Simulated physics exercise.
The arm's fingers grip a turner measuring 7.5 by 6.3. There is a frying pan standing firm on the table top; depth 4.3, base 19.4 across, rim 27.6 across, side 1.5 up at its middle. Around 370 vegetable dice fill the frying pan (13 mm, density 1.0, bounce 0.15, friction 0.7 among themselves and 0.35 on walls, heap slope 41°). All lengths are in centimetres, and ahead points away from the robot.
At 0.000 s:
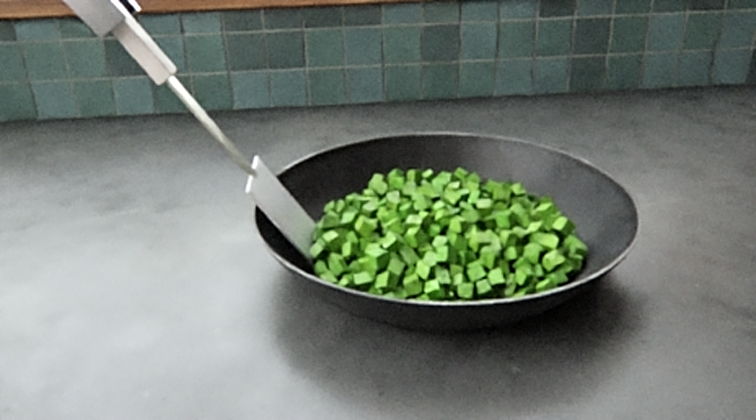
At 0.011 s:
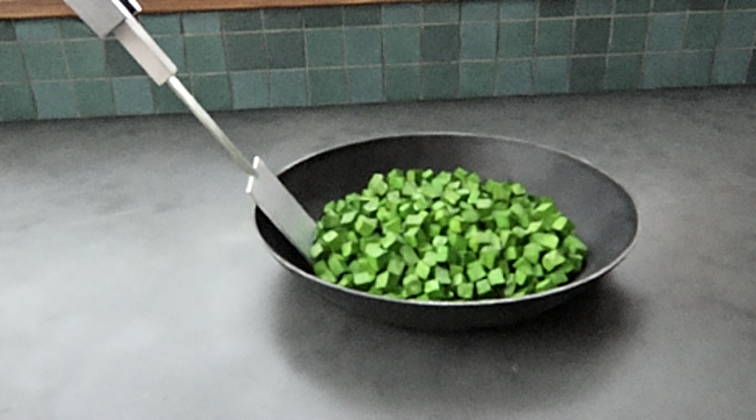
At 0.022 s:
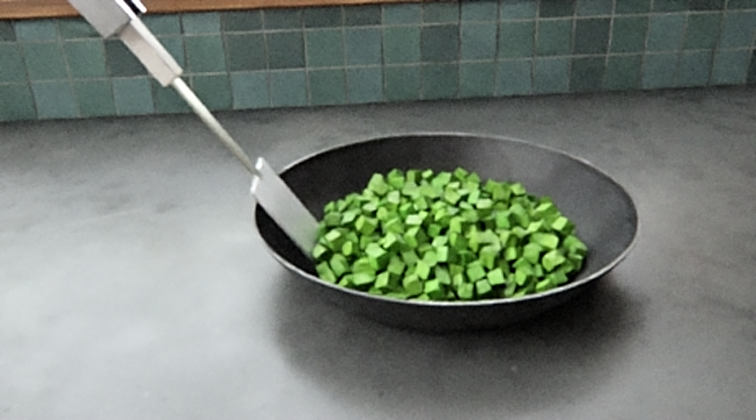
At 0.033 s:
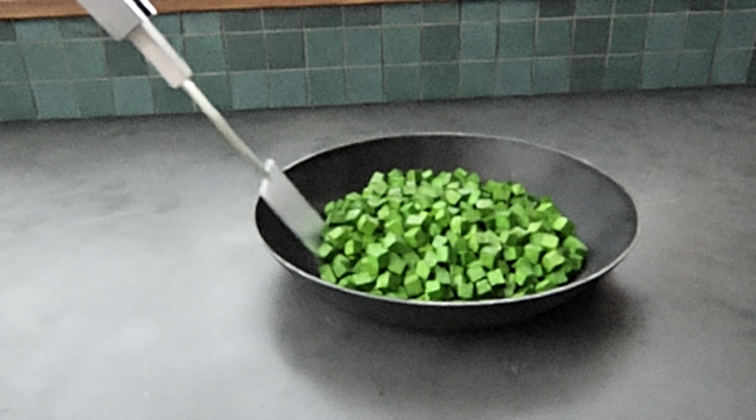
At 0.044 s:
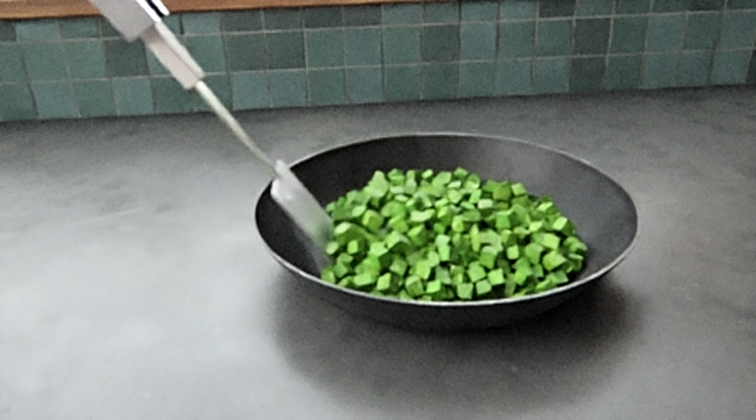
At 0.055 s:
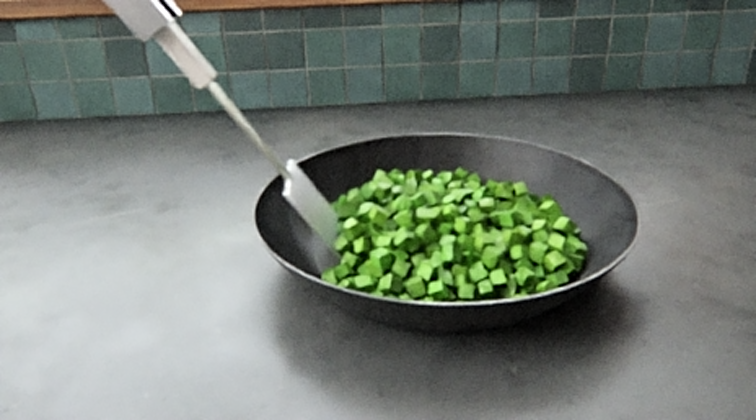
A metal turner slides slightly right into a heap of green cubes in a black pan.
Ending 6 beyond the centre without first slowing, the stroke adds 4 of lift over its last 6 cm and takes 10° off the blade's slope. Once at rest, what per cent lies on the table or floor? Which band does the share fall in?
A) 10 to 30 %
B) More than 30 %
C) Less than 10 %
The answer is C.
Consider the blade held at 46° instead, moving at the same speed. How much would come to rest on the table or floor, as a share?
That would leave close to 5 per cent on the table or floor.
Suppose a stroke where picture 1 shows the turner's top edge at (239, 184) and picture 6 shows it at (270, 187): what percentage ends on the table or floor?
Some 0 percent ends up on the table or floor.
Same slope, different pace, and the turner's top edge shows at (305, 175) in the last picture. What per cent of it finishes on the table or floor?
About 15 percent.
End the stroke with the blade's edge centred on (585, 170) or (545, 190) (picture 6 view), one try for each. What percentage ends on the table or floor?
I'd say some 30 per cent, then some 15 per cent.
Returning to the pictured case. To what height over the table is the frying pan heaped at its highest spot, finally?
Peak at rest, approximately 6.0 centimetres.
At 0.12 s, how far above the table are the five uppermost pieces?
About 5 cm.
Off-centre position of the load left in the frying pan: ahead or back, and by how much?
Offset forward: Around 4.5 cm.
By 0.12 s, sloping 57°, highest piece 6 above the table; 371 in the frying pan.
By 0.18 s, sloping 53°, highest piece 6 above the table; 371 in the frying pan.
By 0.41 s, sloping 47°, highest piece 6 above the table; 358 in the frying pan, 13 on the table or floor.
By 1.46 s, sloping 47°, highest piece 6 above the table; 356 in the frying pan, 15 on the table or floor.
Final count, 356 in the frying pan, 15 on the table or floor. That is 4 % on the table or floor.
